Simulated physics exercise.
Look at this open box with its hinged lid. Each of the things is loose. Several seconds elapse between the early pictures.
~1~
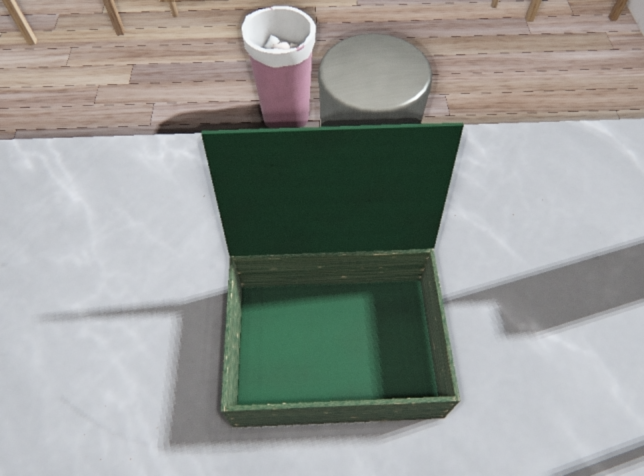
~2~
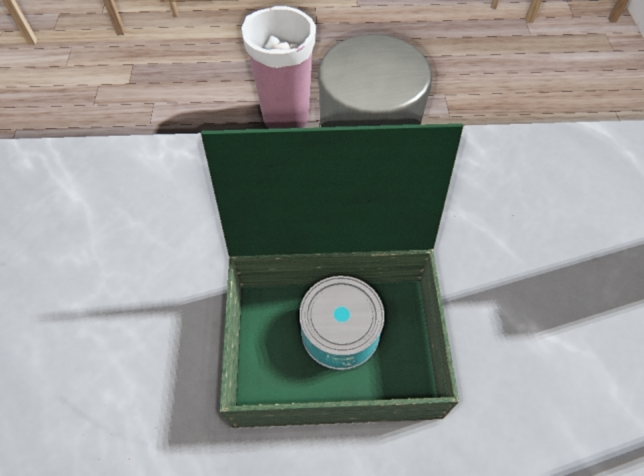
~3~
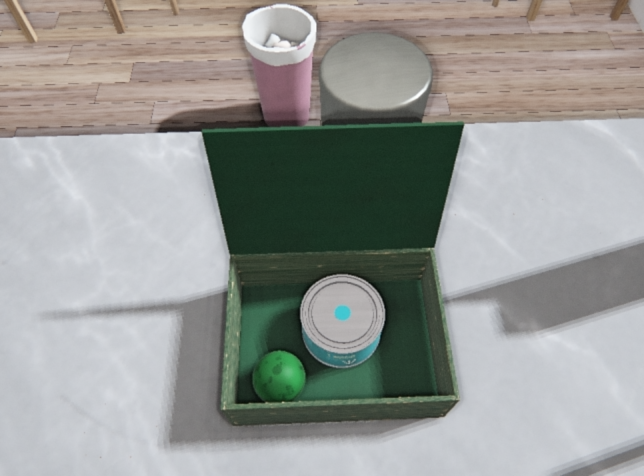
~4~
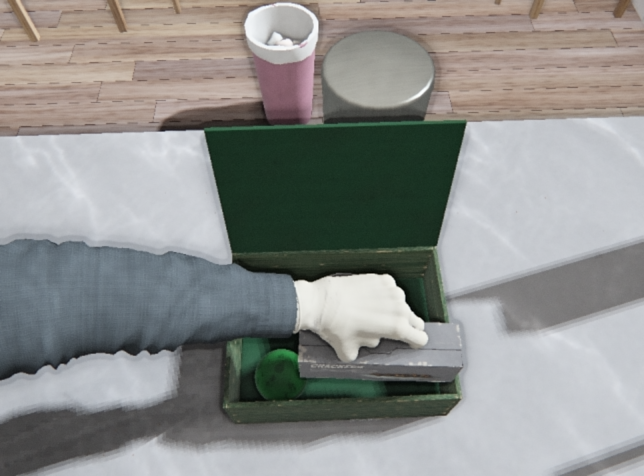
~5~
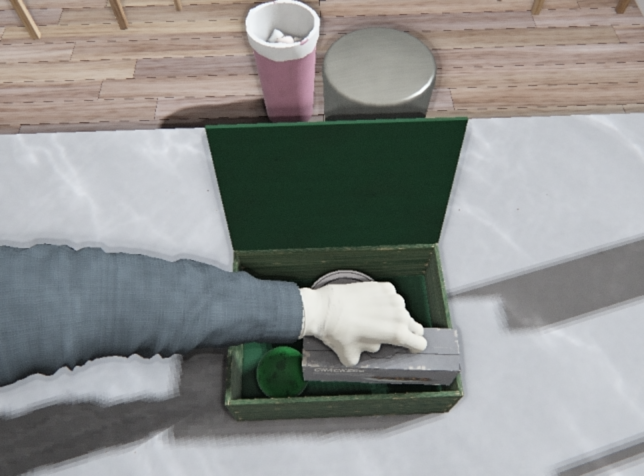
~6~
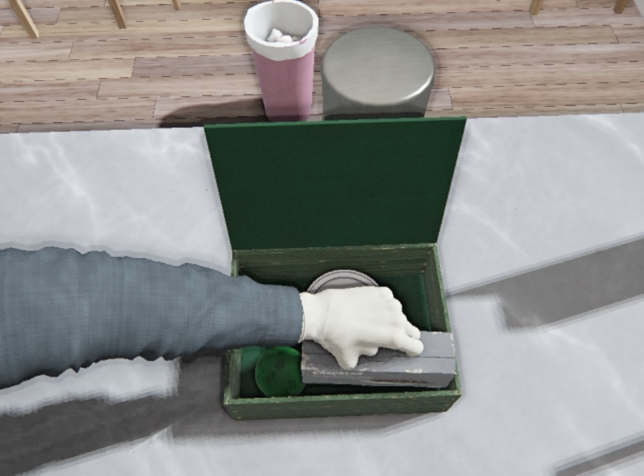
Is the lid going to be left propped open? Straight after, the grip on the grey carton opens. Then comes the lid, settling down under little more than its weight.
No, it closes.
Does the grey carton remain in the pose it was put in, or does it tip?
It tips.
Then, 1.20 s past the last view, lid starting down; grey carton rocked 36° from its first pose near (375, 365).
Then, 1.70 s past the last view, lid 47° above the rim; grey carton rocked 39° from its first pose near (374, 364).
Then, 2.10 s past the last view, lid 13° above the rim; grey carton rocked 38° from its first pose near (374, 362).
Then, 3.00 s past the last view, lid shut; grey carton on its side near (360, 376); green ball displaced a little; turquoise tub displaced a little.
Finally, lid shut; down or leaning hard in the box, grey carton; the other 2 still in place. Final places as the last picture's camera would see them, grey carton near (360, 375).
